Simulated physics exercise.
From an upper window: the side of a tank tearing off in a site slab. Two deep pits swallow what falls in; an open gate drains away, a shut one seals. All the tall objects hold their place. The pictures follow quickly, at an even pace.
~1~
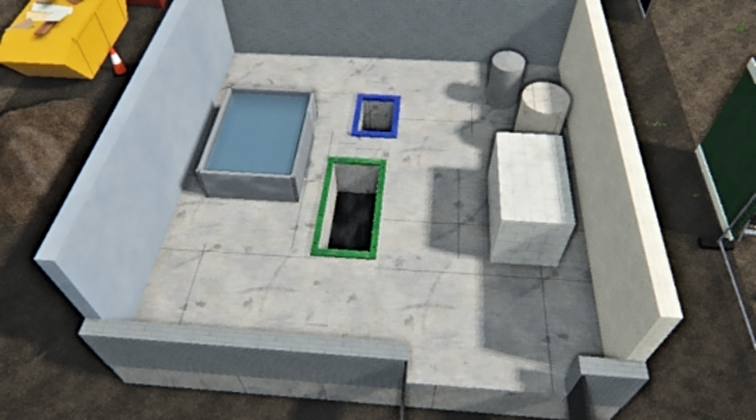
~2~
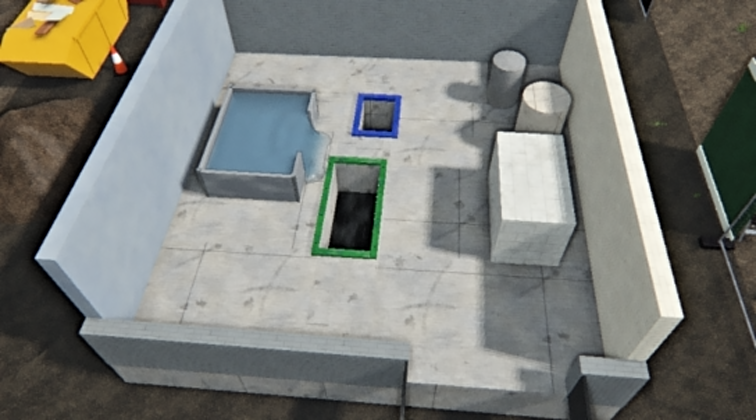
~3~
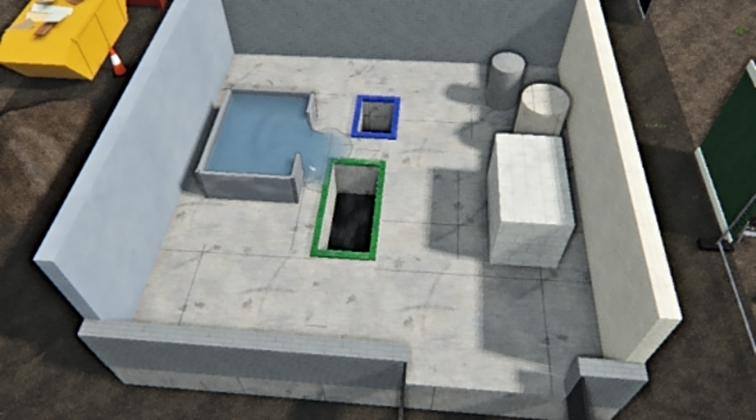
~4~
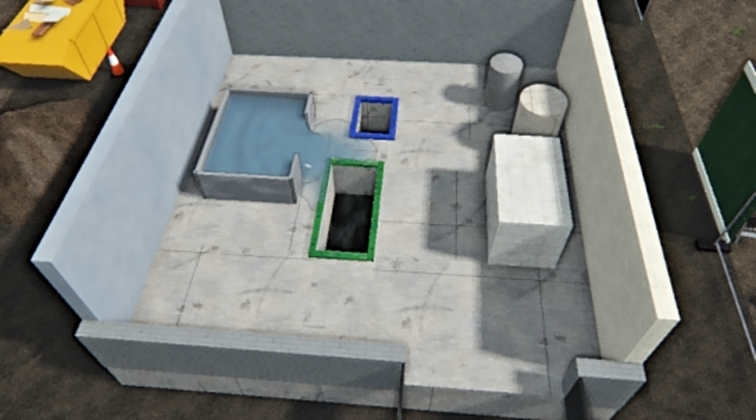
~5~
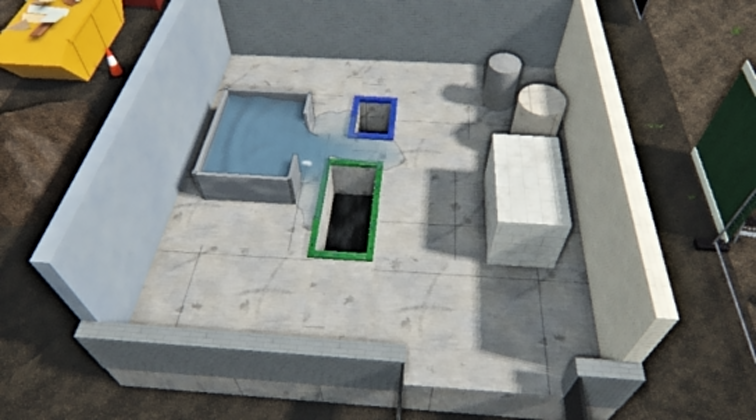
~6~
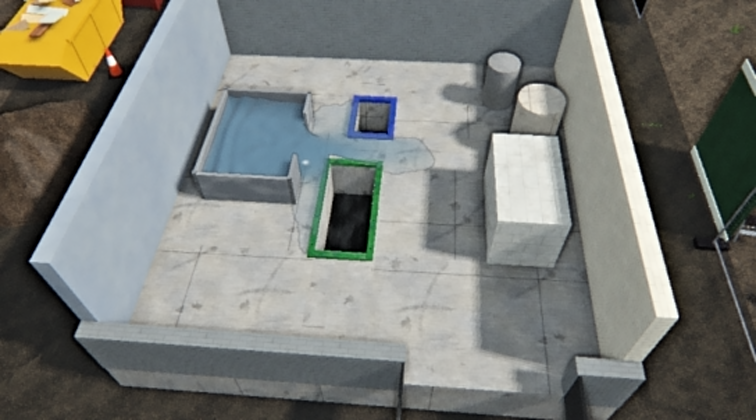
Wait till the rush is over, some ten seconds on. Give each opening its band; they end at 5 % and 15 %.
One by one: The gate takes under 5 %; the green pit takes over 15 %; the blue pit takes between 5 and 15 %.
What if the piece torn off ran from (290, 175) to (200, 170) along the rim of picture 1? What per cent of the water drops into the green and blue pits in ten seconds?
Parts in a hundred: Green 2, blue 0.
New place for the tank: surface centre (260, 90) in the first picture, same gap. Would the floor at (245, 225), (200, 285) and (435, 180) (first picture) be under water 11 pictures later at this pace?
As listed: Clear, not flooded, wet.
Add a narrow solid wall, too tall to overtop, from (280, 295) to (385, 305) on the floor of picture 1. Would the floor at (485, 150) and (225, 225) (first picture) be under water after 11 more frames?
As listed: Wet, clear.
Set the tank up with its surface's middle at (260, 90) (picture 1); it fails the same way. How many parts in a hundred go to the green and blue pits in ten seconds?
In per cent: Green 10, blue 35.
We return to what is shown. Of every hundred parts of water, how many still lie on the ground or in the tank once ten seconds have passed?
I make it 56 per cent.
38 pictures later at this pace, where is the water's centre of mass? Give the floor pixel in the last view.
Near (362, 158).
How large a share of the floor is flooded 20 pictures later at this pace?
Close to 30 %.
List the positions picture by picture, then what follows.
Still water in the tank at (260, 132), in the first frame.
Water pours out at (305, 148) and has run to (310, 179), in the second frame.
Water pours out at (305, 151) and has run to (343, 137), in the third frame.
The front is at (372, 148), out from the gap at (303, 151), in the fourth frame.
Water pours out at (302, 151) and has run to (399, 155), in the fifth frame.
The front is at (427, 155), out from the gap at (301, 151), in the sixth frame.
A moment on, water covers 15 % of the floor; the gate 0 %, the green pit 12 %, the blue pit 2 %.
Next, water covers 20 % of the floor; the gate 0 %, the green pit 19 %, the blue pit 5 %.
Then, water covers 30 % of the floor; the gate 0 %, the green pit 25 %, the blue pit 7 %.
Later, water covers 40 % of the floor; the gate 0 %, the green pit 30 %, the blue pit 9 %.
In the end, water covers 70 % of the floor; the gate 2 %, the green pit 32 %, the blue pit 10 %.
